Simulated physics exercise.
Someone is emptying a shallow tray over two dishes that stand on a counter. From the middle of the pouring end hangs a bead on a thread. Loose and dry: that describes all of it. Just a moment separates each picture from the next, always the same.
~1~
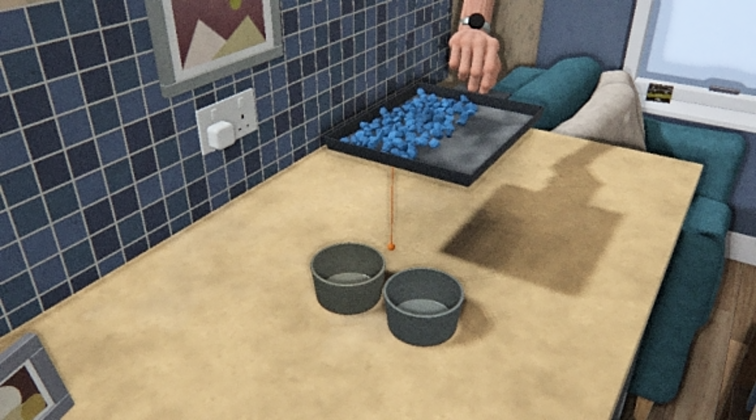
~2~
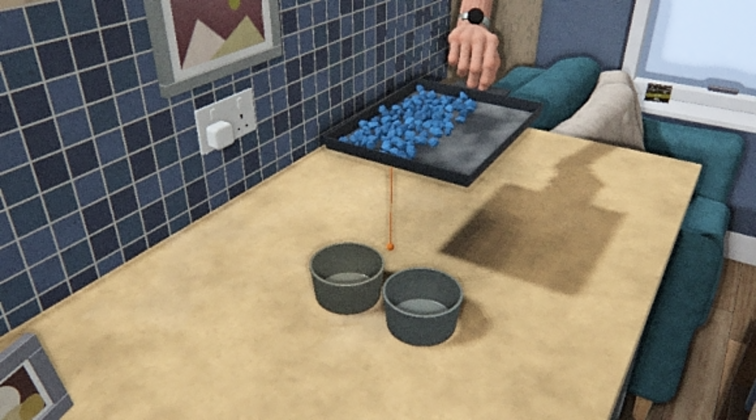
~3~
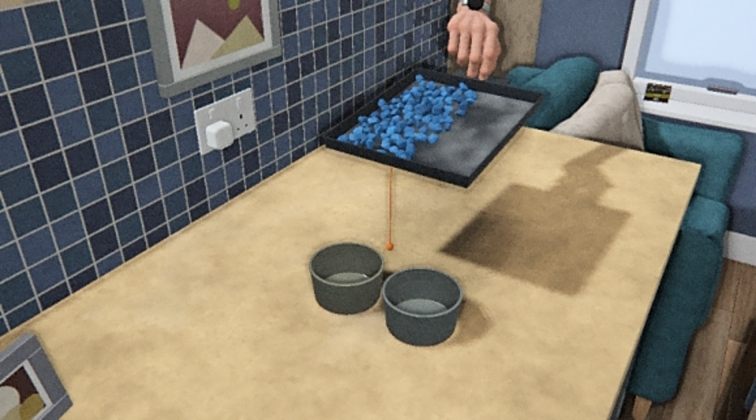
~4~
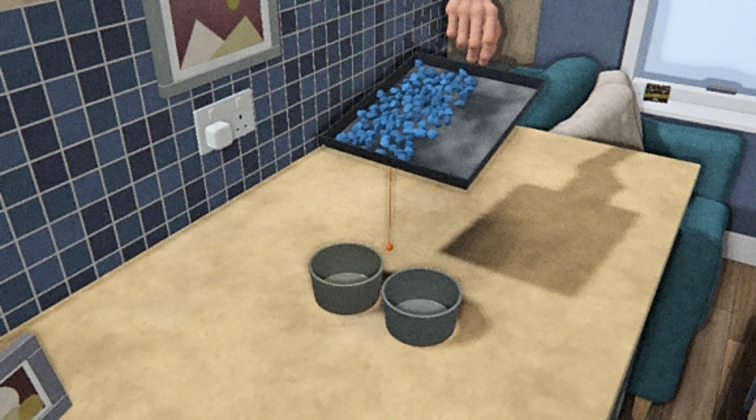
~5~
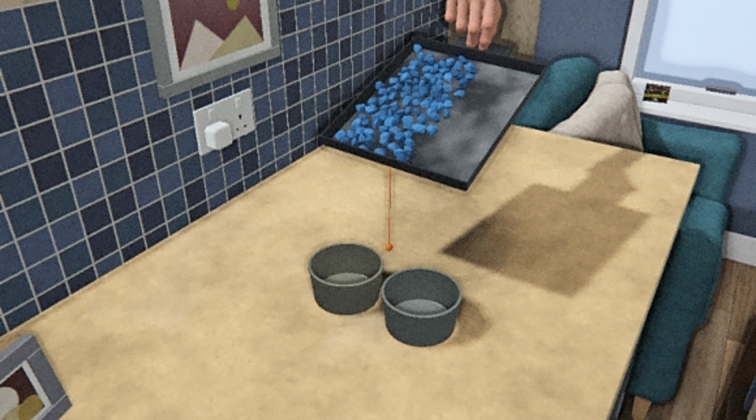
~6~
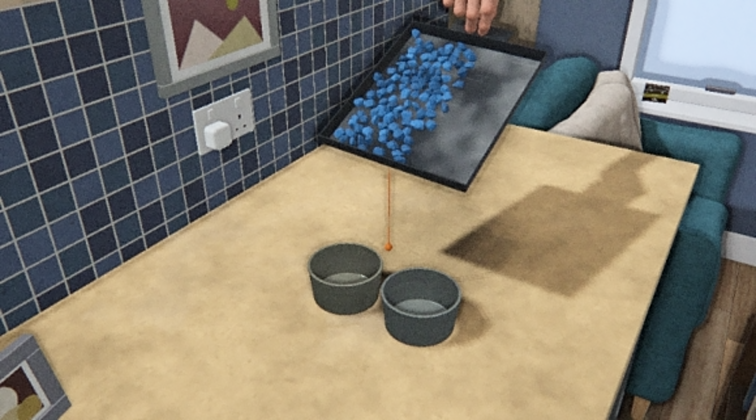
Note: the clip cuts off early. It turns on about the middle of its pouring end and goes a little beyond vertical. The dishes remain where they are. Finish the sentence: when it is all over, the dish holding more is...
The right one.
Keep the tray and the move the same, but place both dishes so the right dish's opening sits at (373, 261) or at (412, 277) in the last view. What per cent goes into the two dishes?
Try 1: Some 20 %; try 2: Some 40 %.
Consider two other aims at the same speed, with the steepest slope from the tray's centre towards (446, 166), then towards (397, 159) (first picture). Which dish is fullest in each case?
For the first heading it's the dish at right, and for the second it's the dish at left.
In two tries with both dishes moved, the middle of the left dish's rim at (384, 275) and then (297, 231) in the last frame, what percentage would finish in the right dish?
Roughly 20% on the first try and 10% on the second.
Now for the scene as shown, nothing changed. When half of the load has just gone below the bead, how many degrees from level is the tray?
Roughly 100°.
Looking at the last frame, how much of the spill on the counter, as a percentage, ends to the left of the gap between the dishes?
Left share: Some 60 per cent.
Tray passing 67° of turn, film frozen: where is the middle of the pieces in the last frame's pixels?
The middle of the pieces shows up near (389, 141).
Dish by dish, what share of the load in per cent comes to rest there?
20 per cent goes to the left dish and 40 per cent to the right dish.
Just after the last frame, tray tipped steeply; every one on the tray.
A moment on, tray tipped past a quarter turn; roughly a quarter on the tray; roughly a quarter in the right dish; about a tenth in the left dish; roughly a quarter outside both; about a tenth in the air.
Further on, tray tipped past a quarter turn; roughly a third in the right dish; roughly a quarter in the left dish; roughly a third outside both.
When it is over, tray tipped past a quarter turn; roughly a third in the right dish; roughly a quarter in the left dish; roughly a third outside both.
